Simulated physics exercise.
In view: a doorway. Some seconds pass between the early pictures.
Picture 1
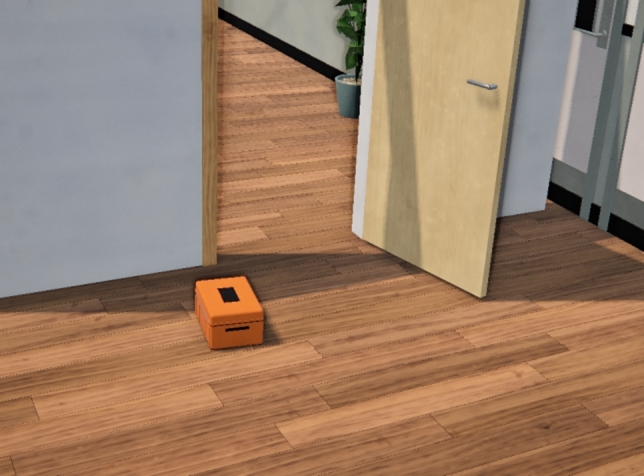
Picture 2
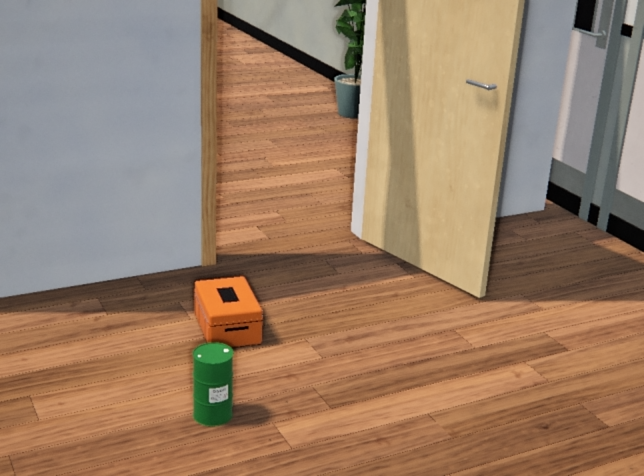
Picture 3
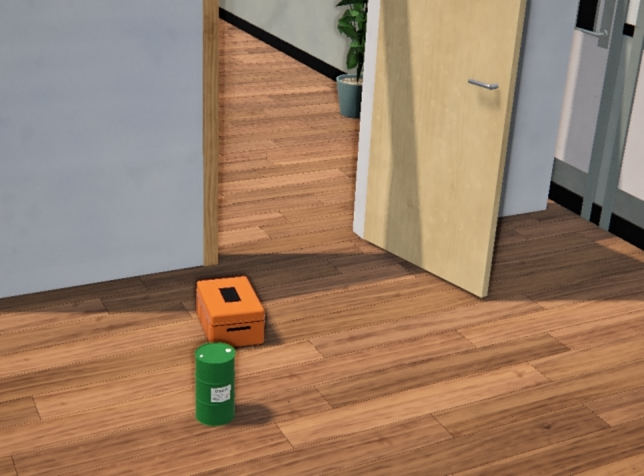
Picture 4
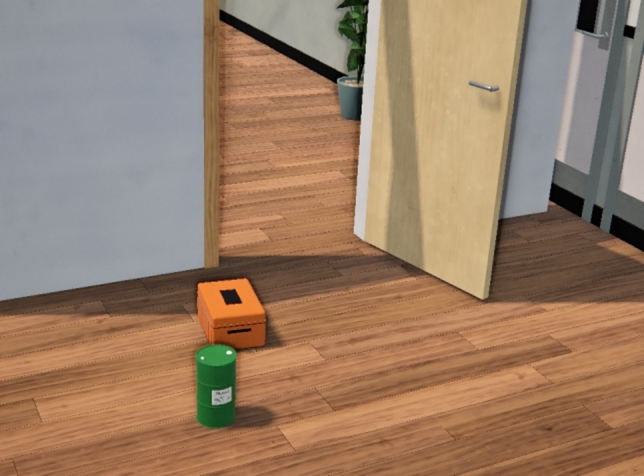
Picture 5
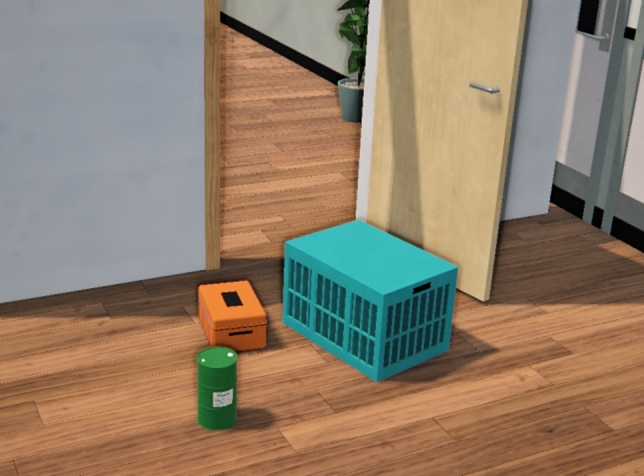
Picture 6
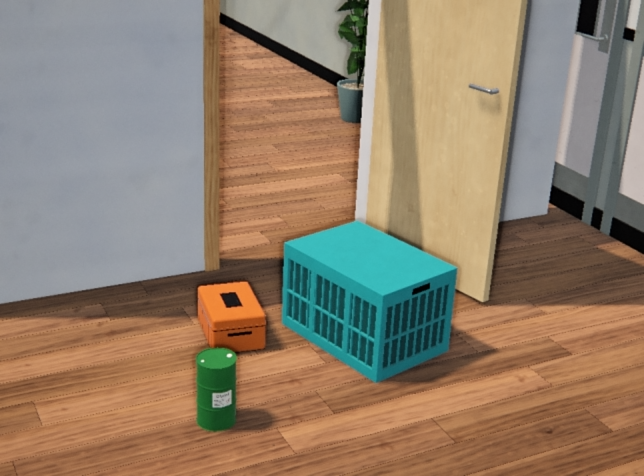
In a room with a wooden floor, an orange box sat near a wide-open door; a green canister appeared in front of it, then a turquoise chest to its right, and nothing visibly moved.
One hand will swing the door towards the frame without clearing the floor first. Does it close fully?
In the end the door jams.
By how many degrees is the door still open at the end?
Some 70° open.
Then, 0.50 s on from there, open by 97°.
Then, 0.80 s on from there, open by 85°.
Then, 1.10 s on from there, open by 71°.
In the end, open by 70°; all 3 unmoved. At the end, from the last picture's camera, turquoise chest near (364, 297).
